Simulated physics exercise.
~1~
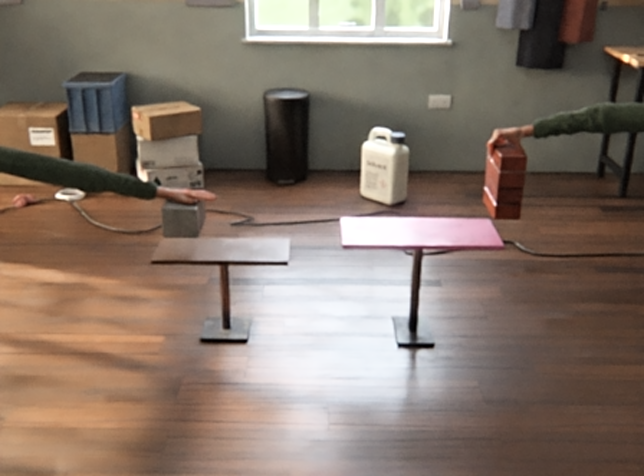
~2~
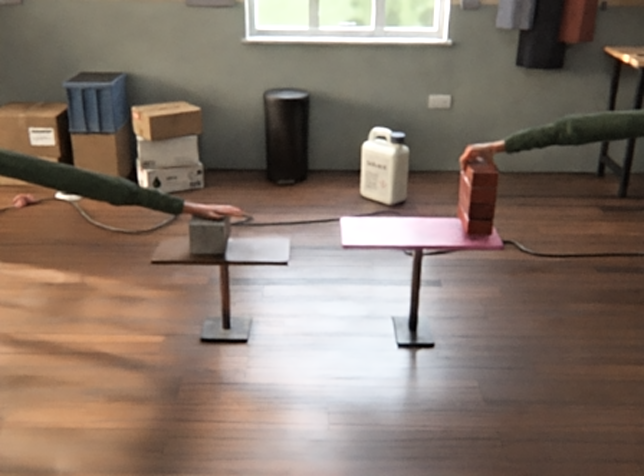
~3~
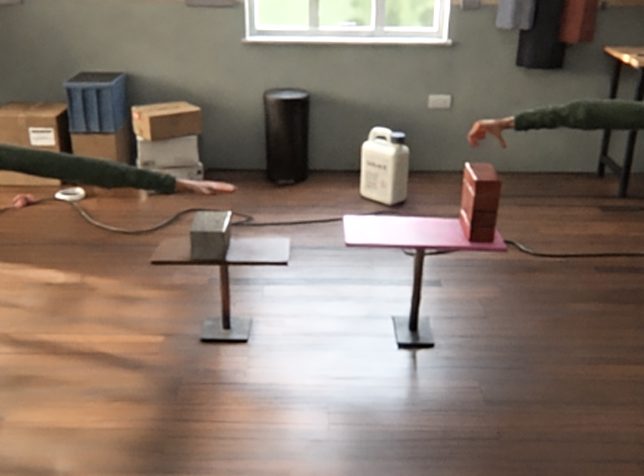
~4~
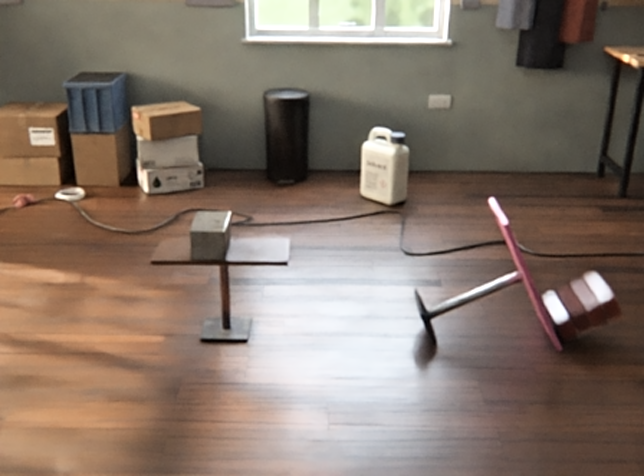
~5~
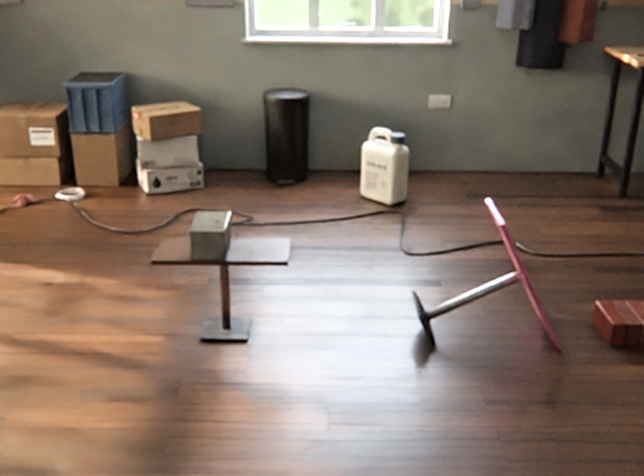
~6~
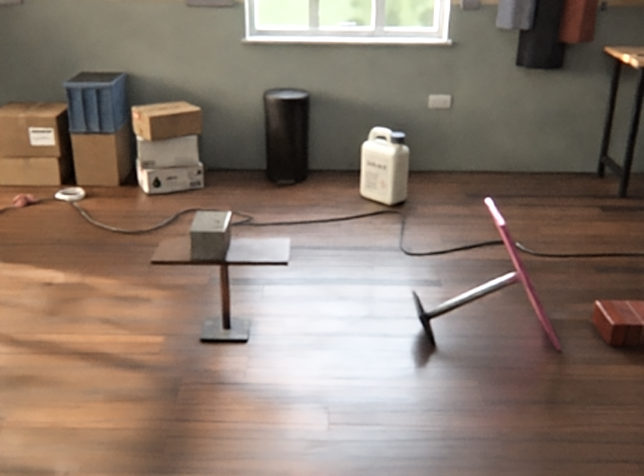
The clip opens on two small pedestal tables on a wooden floor, one brown and one pink, with an arm reaching in from each side. The left hand lowers a grey block onto the brown table, while the right hand sets a stack of red bricks near the right end of the pink one. Both hands let go and draw back. The pink table then overbalances to the right, and the bricks slide off toward the floor. At the end, the pink table lies tipped over with the bricks beside it, while the brown table stands steady, still holding its block.
